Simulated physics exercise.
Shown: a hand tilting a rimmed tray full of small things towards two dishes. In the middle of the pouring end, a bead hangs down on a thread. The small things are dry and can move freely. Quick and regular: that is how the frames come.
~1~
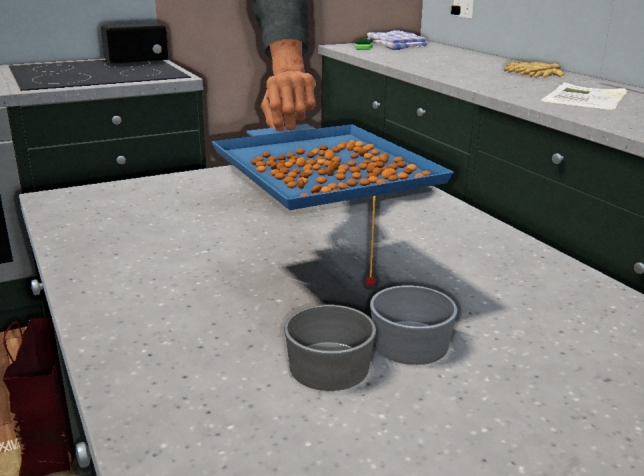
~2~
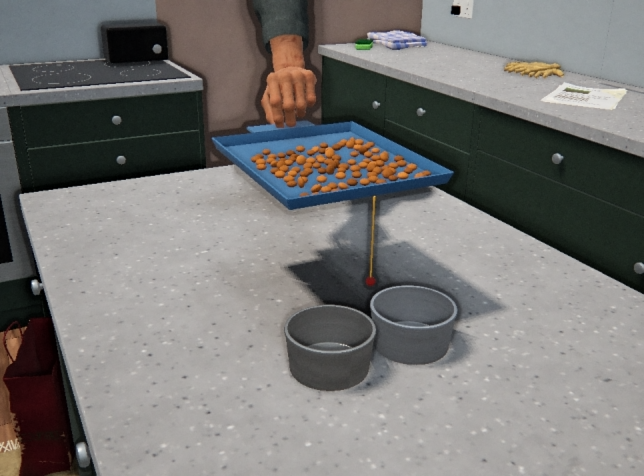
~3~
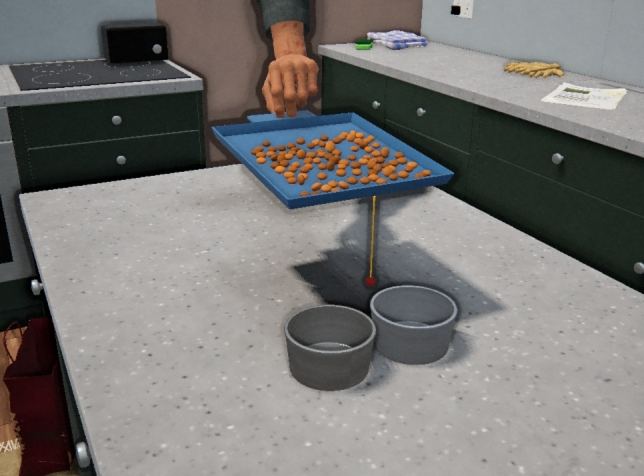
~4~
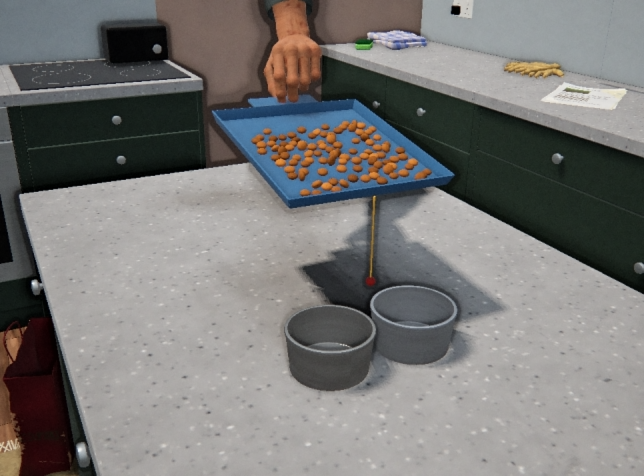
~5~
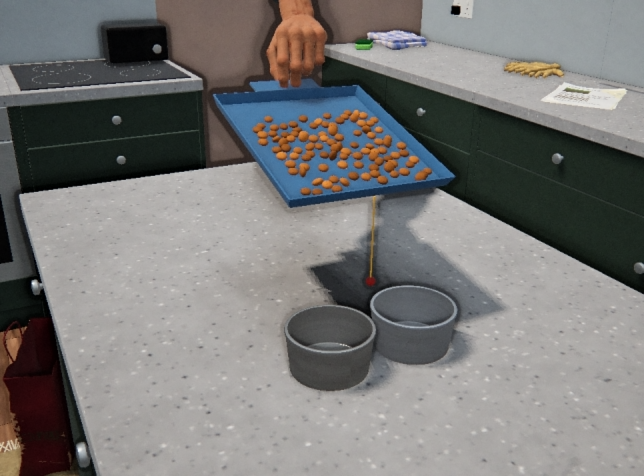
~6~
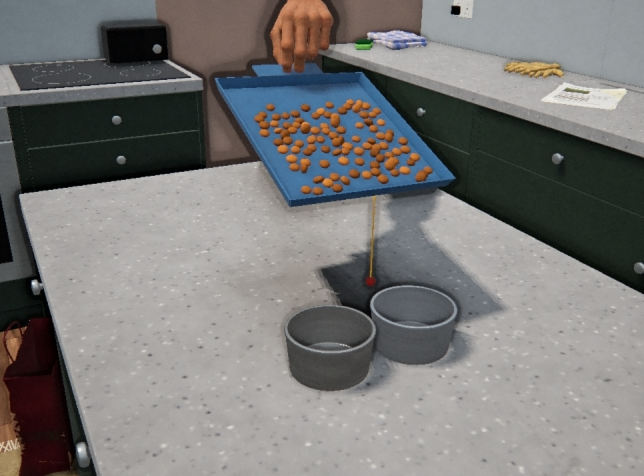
Blue tray of small brown pieces tilting gradually as a hand raises its far side above two grey dishes on a speckled counter.
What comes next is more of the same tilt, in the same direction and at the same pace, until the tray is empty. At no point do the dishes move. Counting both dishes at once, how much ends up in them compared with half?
The catch is going to exceed what is lost.
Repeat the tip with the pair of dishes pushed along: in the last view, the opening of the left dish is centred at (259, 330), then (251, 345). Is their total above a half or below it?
For the two places in order: A minority share, a minority share.
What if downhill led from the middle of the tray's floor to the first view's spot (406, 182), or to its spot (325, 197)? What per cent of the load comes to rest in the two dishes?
20 % and 60 %.
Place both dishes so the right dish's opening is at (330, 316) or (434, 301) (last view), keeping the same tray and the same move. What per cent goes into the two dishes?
Roughly 20 % and 90 %.
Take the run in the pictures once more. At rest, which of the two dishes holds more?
So the winner turns out to be the right-side one.
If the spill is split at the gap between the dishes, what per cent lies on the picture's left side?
Around 10 per cent, I reckon.
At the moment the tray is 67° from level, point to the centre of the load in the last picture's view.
Roughly at (385, 179).
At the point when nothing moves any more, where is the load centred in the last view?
Close to (409, 341) in the last picture.
Shortly afterwards, tray tipped steeply; all but a few on the tray; a little in the air.
Next, tray tipped past a quarter turn; only a few on the tray; near a quarter in the left dish; near a third in the right dish; a little outside both; near a quarter in the air.
Some moments later, tray tipped past a quarter turn; near a quarter in the left dish; near half in the right dish; near a quarter outside both.
In the end, tray tipped past a quarter turn; near a quarter in the left dish; near half in the right dish; near a quarter outside both.
